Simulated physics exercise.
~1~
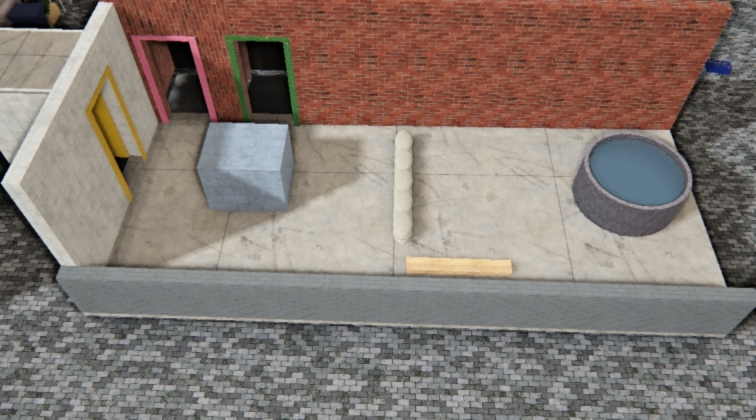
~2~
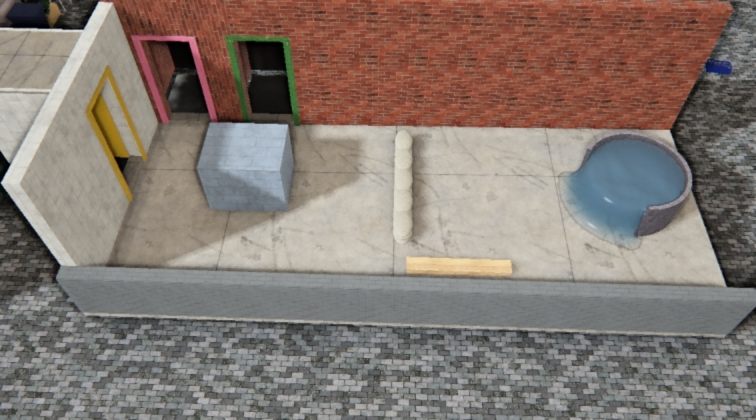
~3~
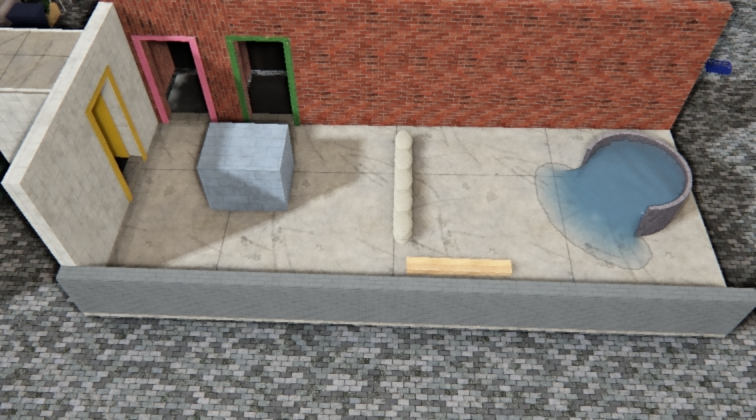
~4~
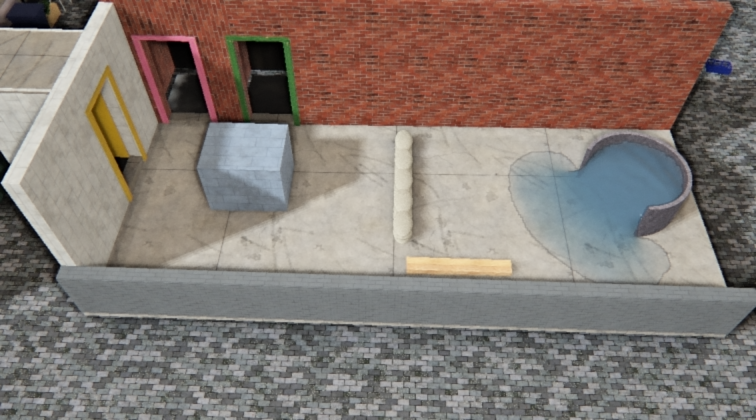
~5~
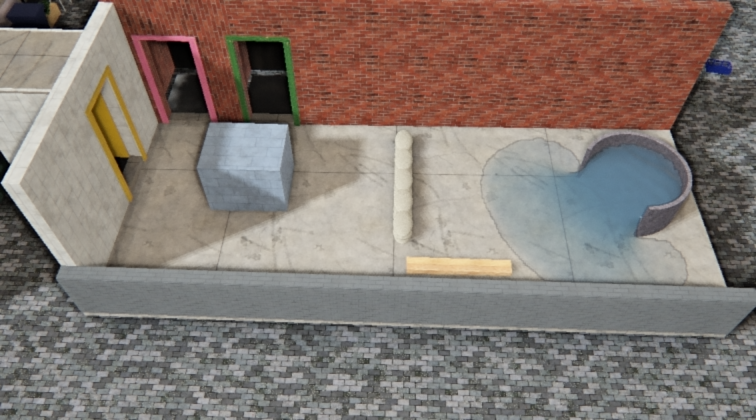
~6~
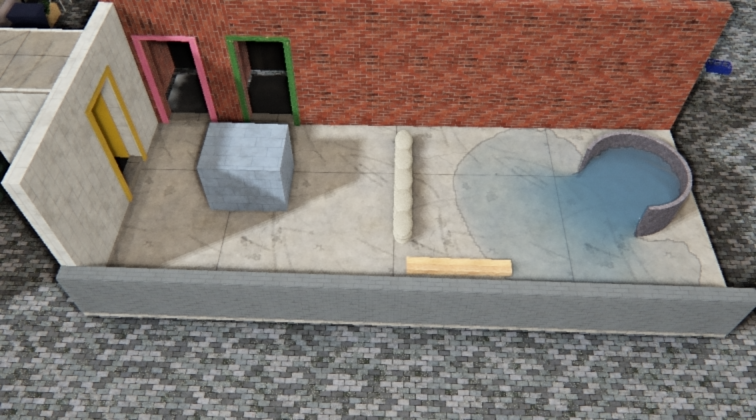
The clip opens on a high view of a walled lane with a round tank of still water at right, a pale ridge across the middle and a grey block at left. The tank's left front side opens and water pours out, then spreads leftward across the paving in a widening, thinning sheet.
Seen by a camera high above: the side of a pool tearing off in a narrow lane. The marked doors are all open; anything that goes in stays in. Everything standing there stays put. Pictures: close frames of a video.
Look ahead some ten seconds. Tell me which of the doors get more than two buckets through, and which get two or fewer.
In order: The green door does not surpass two buckets, the pink door surpasses two buckets, the yellow door does not surpass two buckets.
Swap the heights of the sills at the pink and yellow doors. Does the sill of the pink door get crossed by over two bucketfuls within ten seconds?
In that case pink stays within limit.
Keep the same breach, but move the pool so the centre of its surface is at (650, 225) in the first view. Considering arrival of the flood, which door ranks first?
The door you want is the yellow-painted one.
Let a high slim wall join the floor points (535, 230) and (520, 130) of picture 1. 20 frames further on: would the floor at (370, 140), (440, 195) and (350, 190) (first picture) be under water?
Listed order: Spared, swamped, spared.
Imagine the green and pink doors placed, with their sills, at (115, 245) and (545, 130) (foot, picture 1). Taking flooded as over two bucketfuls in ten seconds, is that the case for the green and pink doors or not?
Green: Exceeds the limit; pink: Falls short.
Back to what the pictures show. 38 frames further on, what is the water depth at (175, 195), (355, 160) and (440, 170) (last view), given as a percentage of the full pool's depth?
Going in order, that's 6, 2 and 10 %.
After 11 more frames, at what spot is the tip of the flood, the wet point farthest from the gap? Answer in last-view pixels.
I'd point to (254, 269).
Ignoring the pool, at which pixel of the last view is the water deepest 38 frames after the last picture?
About (156, 131).
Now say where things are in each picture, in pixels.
In the first frame, still water in the round tank at (636, 171).
In the second frame, the front is at (635, 245), out from the gap at (591, 206).
In the third frame, water pours out at (590, 207) and has run to (640, 262).
In the fourth frame, the front is at (530, 157), out from the gap at (590, 209).
In the fifth frame, water pours out at (590, 209) and has run to (494, 161).
In the sixth frame, water pours out at (590, 209) and has run to (463, 165).
A moment on, water covers 35 % of the floor; the green door not reached, the pink door not reached, the yellow door not reached.
Next, water covers 45 % of the floor; the green door not reached, the pink door not reached, the yellow door not reached.
Then, water covers 65 % of the floor; the green door wet at the sill, nothing in, the pink door not reached, the yellow door not reached.
Later, water covers 80 % of the floor; the green door wet at the sill, nothing in, the pink door under two buckets in, the yellow door wet at the sill, nothing in.
In the end, water covers 80 % of the floor; the green door wet at the sill, nothing in, the pink door far over two buckets in, the yellow door wet at the sill, nothing in.
